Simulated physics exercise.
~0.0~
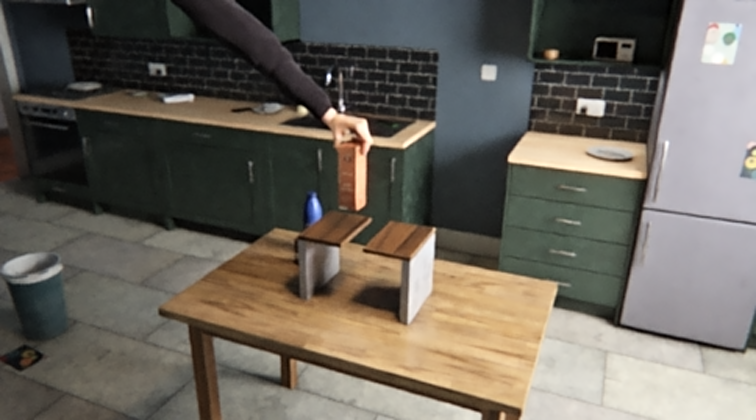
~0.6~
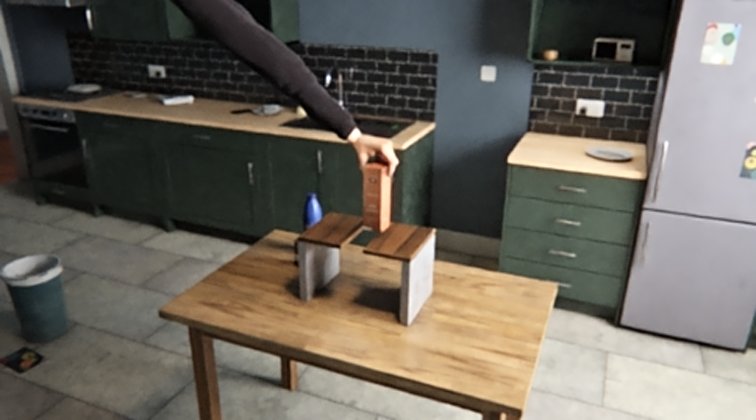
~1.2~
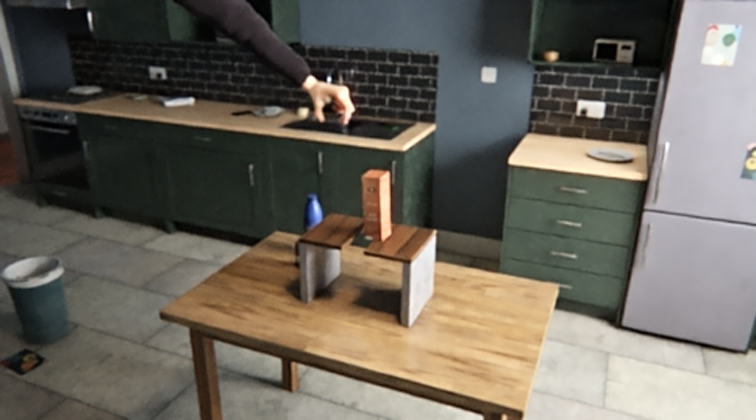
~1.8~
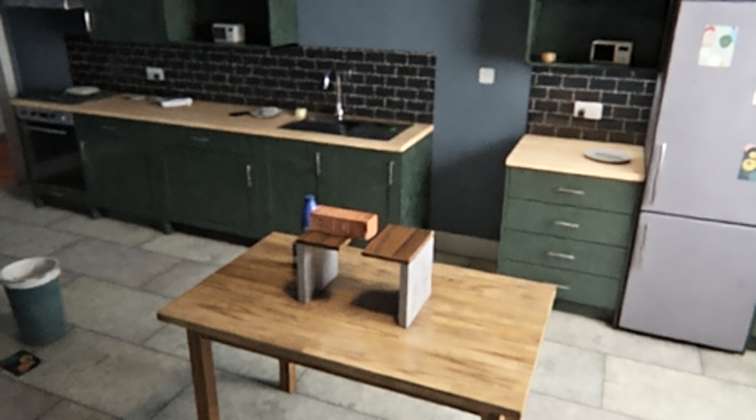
A hand lowered an upright orange carton over the gap between two wooden ledges on a kitchen table, then let go and drew back. The carton tipped over to the left and ended on its side on top, without dropping through the gap.
